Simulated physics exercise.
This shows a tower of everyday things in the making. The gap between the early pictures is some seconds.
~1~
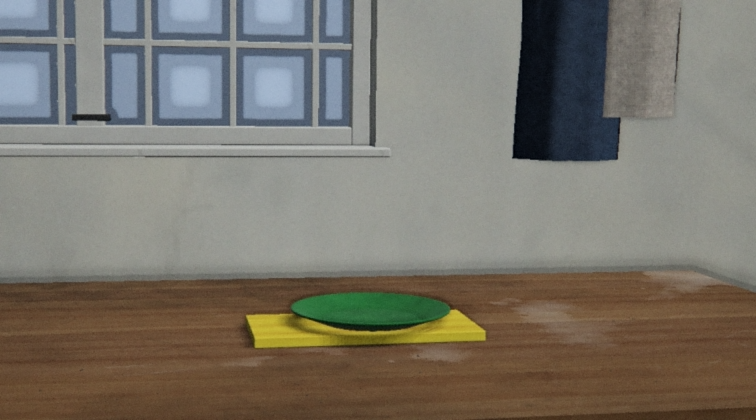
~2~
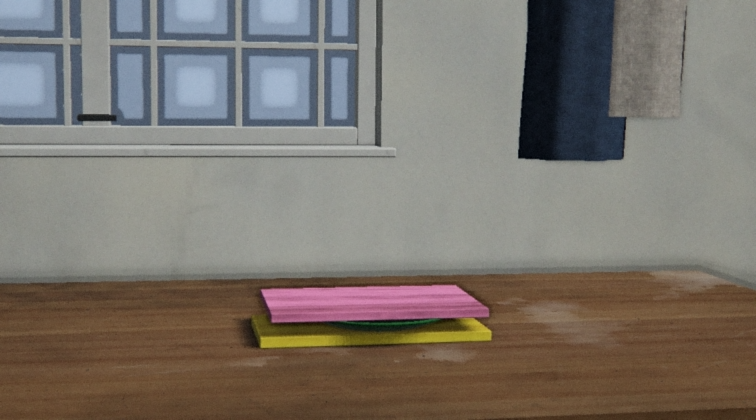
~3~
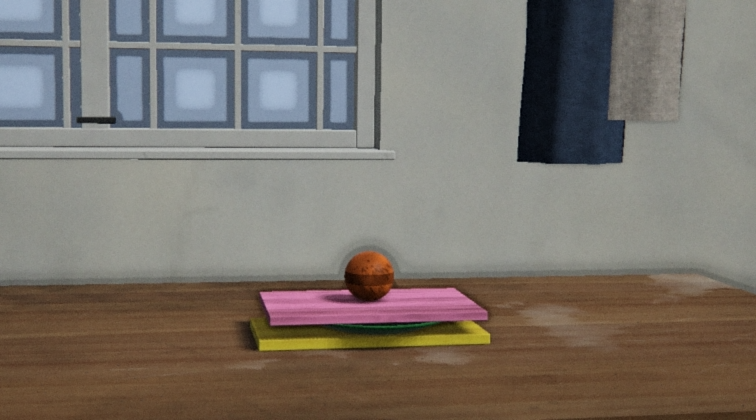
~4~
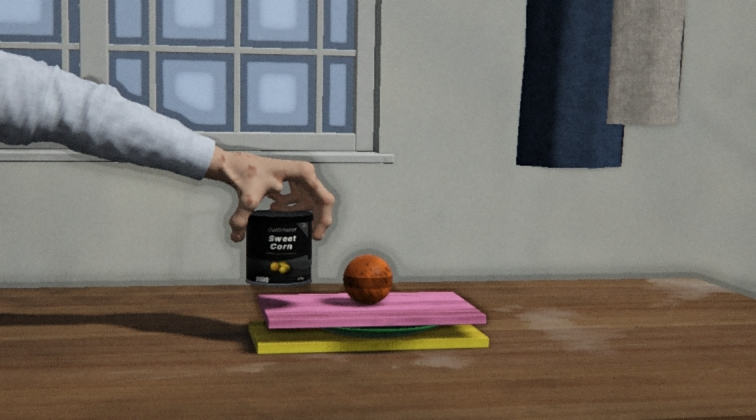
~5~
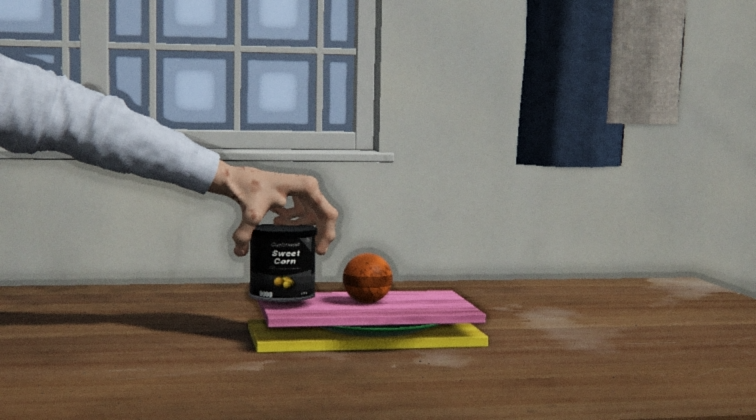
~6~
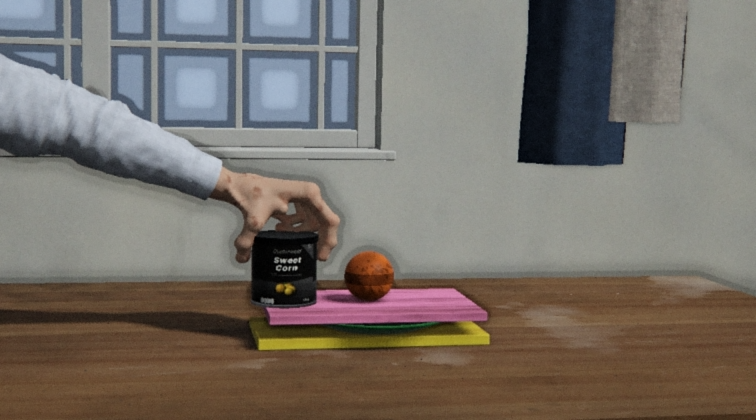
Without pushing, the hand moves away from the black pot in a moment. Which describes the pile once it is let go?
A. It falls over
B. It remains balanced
Option B: It remains balanced.
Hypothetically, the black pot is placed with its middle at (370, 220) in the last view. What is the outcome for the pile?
Afterwards the pile tumbles over.
Then, 0.20 s after the last picture, nothing has stirred.
Then, 0.60 s after the last picture, black pot resting near (284, 269).
At rest, all 5 in place. Seen from the same camera at the end, black pot near (284, 269). The pile holds.
